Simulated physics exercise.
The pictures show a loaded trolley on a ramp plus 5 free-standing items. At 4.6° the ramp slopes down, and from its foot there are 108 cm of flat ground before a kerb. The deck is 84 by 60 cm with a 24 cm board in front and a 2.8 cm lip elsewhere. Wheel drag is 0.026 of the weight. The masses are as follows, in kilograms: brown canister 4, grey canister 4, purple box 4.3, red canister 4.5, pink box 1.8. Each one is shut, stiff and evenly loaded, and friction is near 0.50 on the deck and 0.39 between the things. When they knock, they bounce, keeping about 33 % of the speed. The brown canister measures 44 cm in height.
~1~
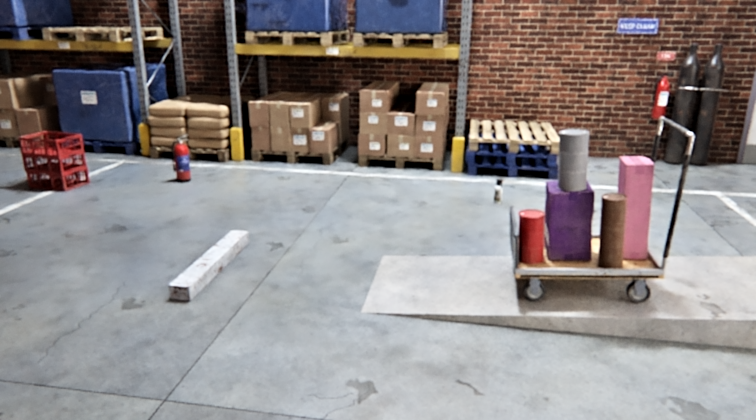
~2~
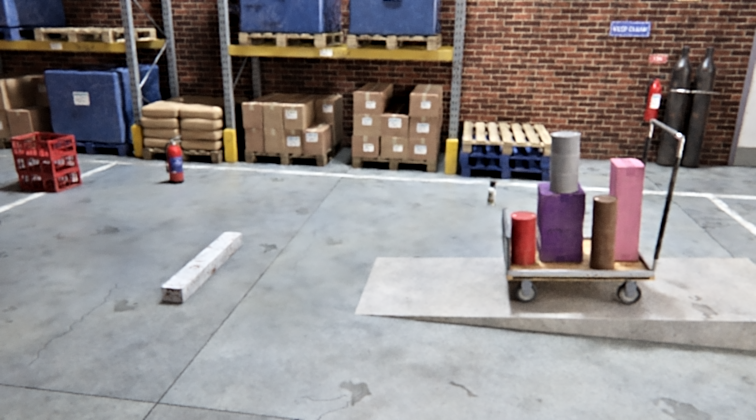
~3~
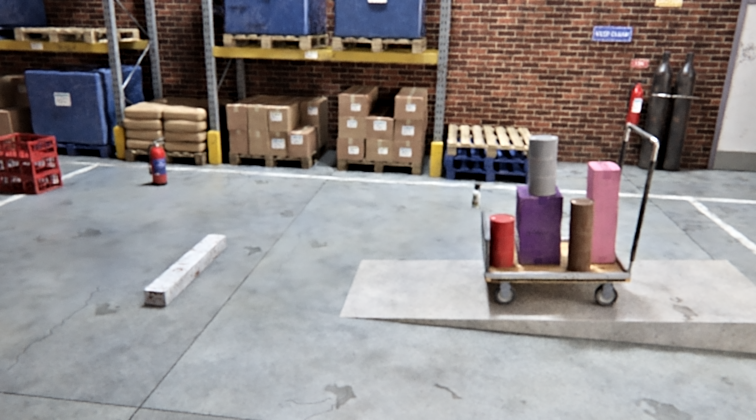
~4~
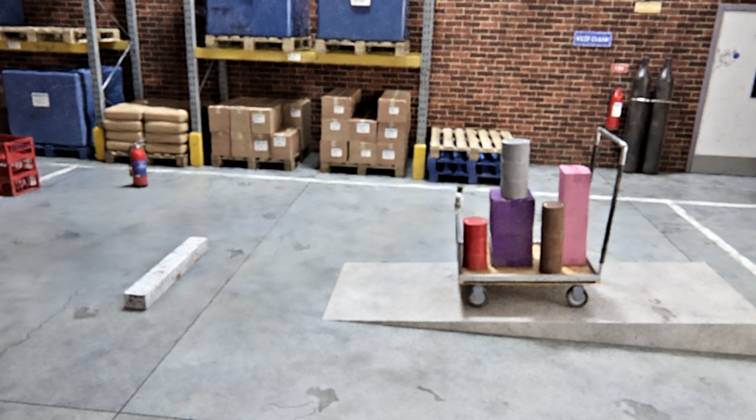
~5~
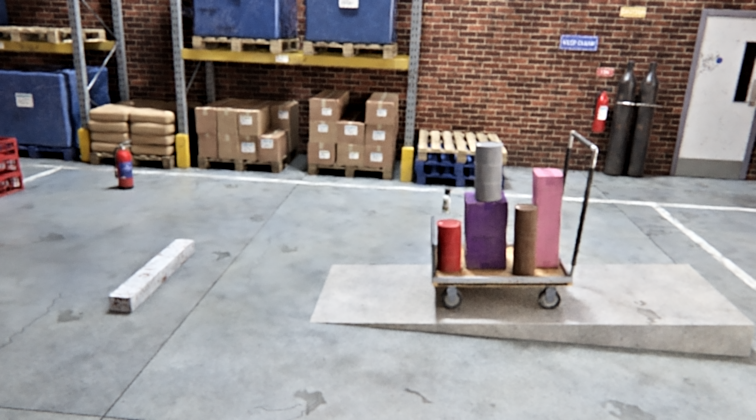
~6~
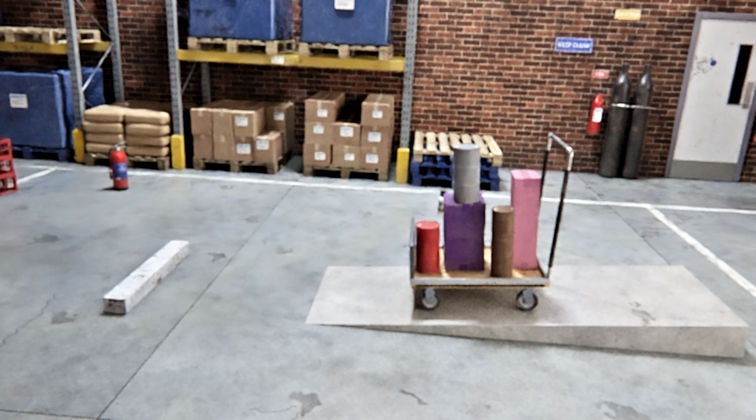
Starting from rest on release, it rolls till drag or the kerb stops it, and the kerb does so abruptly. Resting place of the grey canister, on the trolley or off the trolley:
My guess is it gets shed.
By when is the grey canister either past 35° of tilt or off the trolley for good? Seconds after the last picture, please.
That first happens close to 2.6 seconds.
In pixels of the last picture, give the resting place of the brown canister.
It ends up near (174, 255).
Then, 1.70 s later than the last frame, kerb 19 cm ahead.
Then, 2.40 s later than the last frame, trolley at the kerb; grey canister rocked 21° off its seat near (167, 166); brown canister rocked 66° off its seat; pink box rocked 21° off its seat.
Then, 3.20 s later than the last frame, trolley at the kerb; grey canister now off the trolley; brown canister on its side; pink box rocked 23° off its seat.
When it is over, off the trolley, grey canister; lying over on the trolley, brown canister; not toppled but over 10 cm from the start, pink box; the other 2 within 10 cm of the start.
